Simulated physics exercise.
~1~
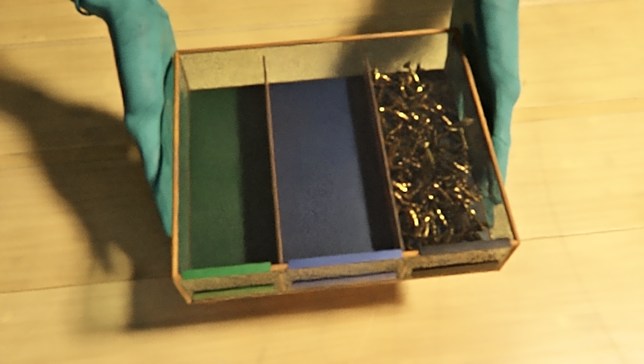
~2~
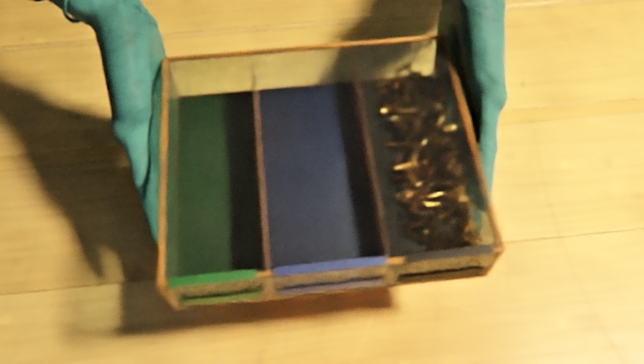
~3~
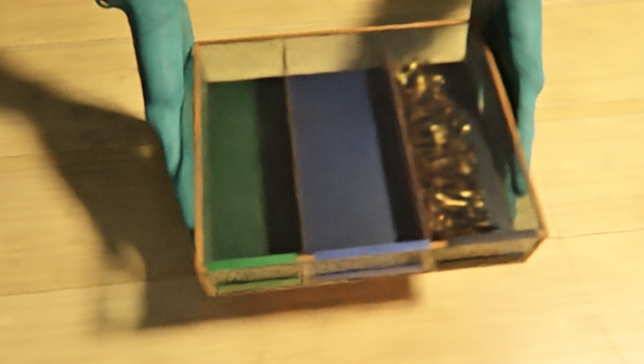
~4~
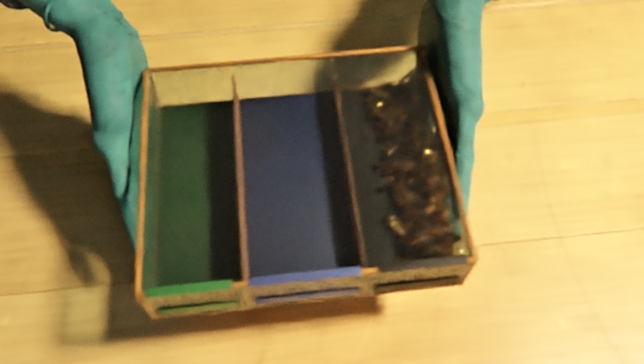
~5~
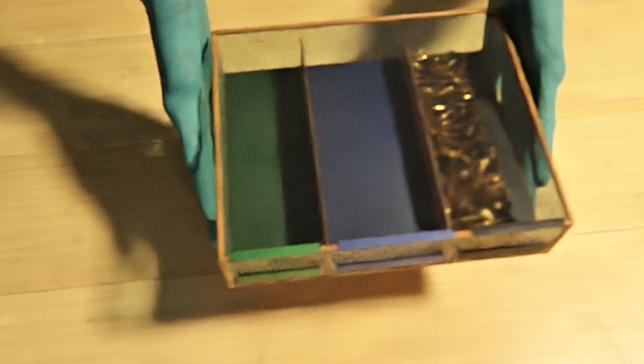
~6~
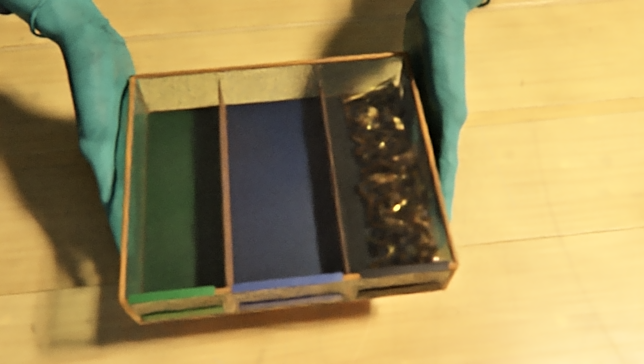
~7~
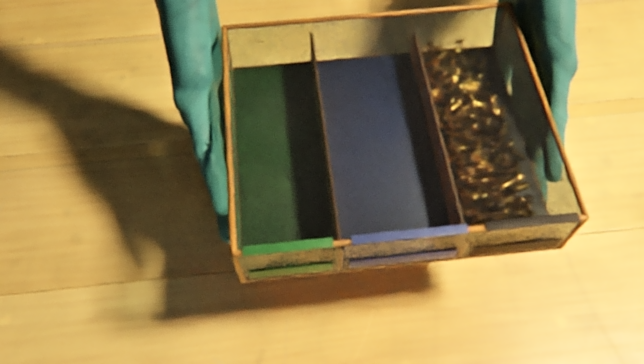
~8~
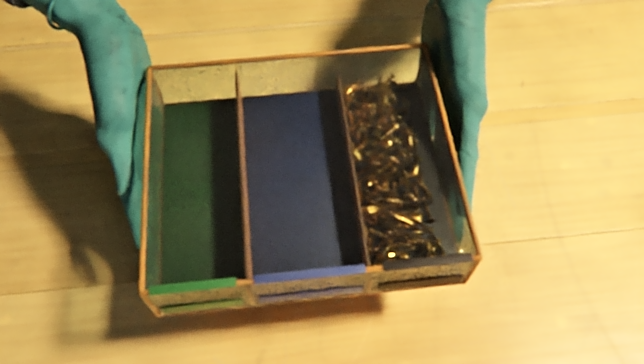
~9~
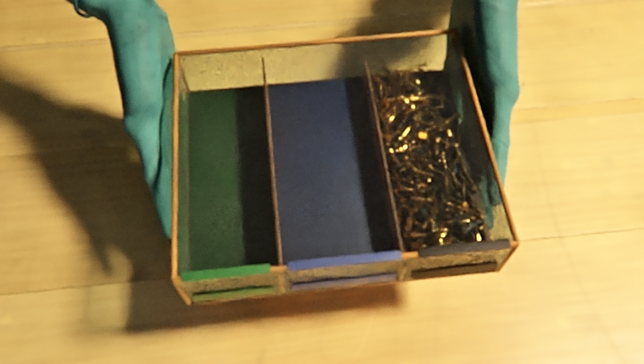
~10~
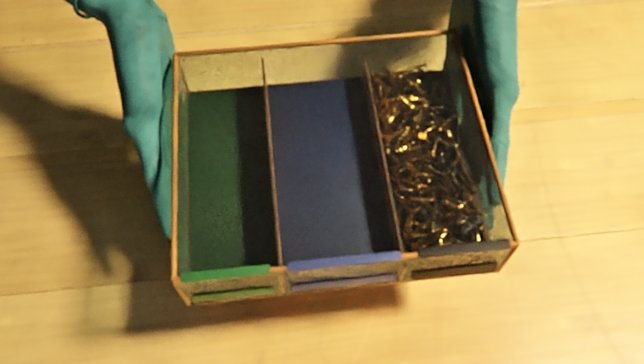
Two teal-gloved hands hold a shallow, clear-lidded box above a pale wooden surface, seen from above by a slightly swaying camera. Thin partitions divide it into three compartments, green on the left, blue in the middle and black on the right, where a heap of small brass-coloured screws lies. The hands shake the box to and fro, down to the left and back up to the right, with swings that grow wider. The screws blur and shift about within the black compartment. Finally the shaking fades and the box settles, with all the screws still in the black compartment and the green and blue ones empty.
